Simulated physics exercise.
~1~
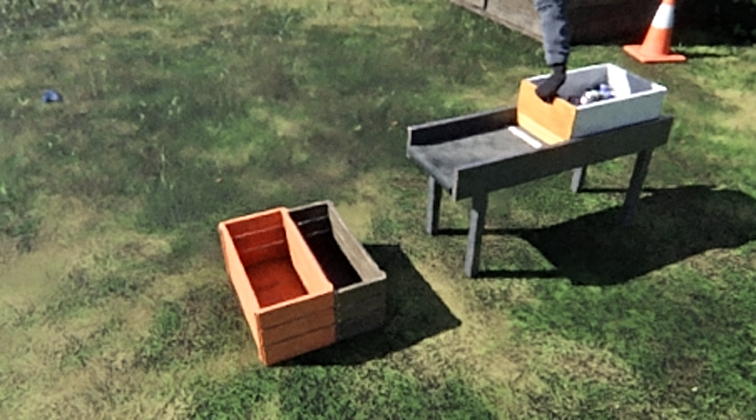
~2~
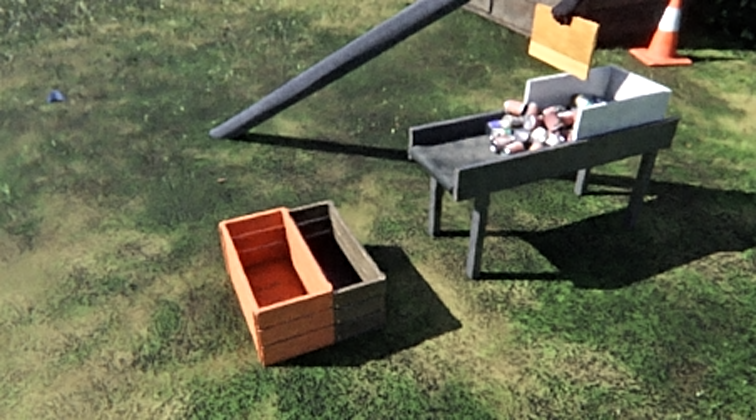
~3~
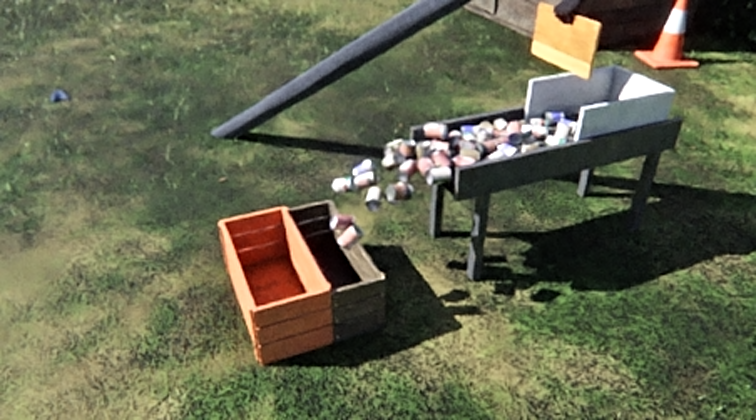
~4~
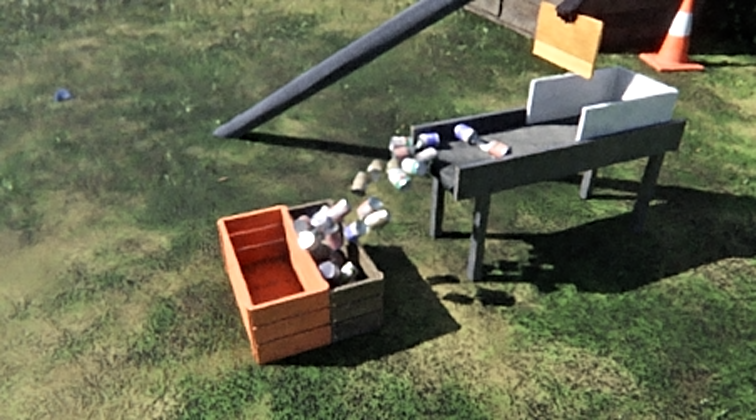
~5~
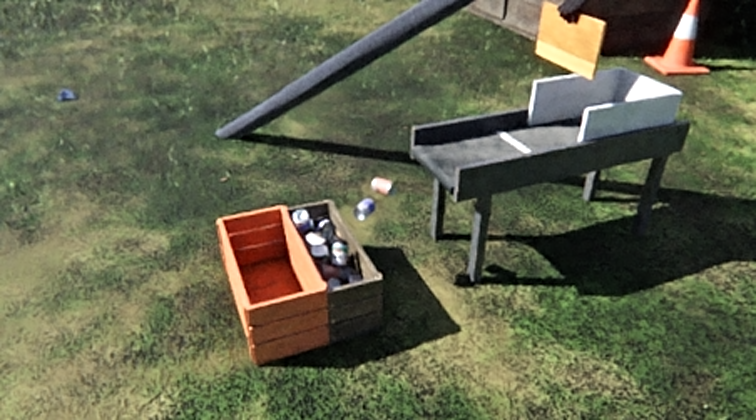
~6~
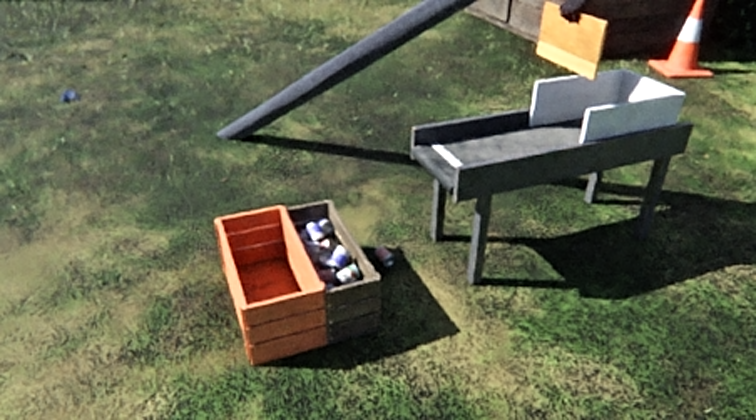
To begin with, a gloved hand grips the orange gate of a white pen on a raised dark belt, with an orange bin and a black tub side by side on the grass. The gate lifts, and a heap of small tins spills out to the left along the belt. They stream off the end and tumble through the air towards the black tub. The belt empties as the last few drop. Finally, nearly all the tins lie in the black tub, one rests on the grass beside it, and the orange bin looks almost empty.
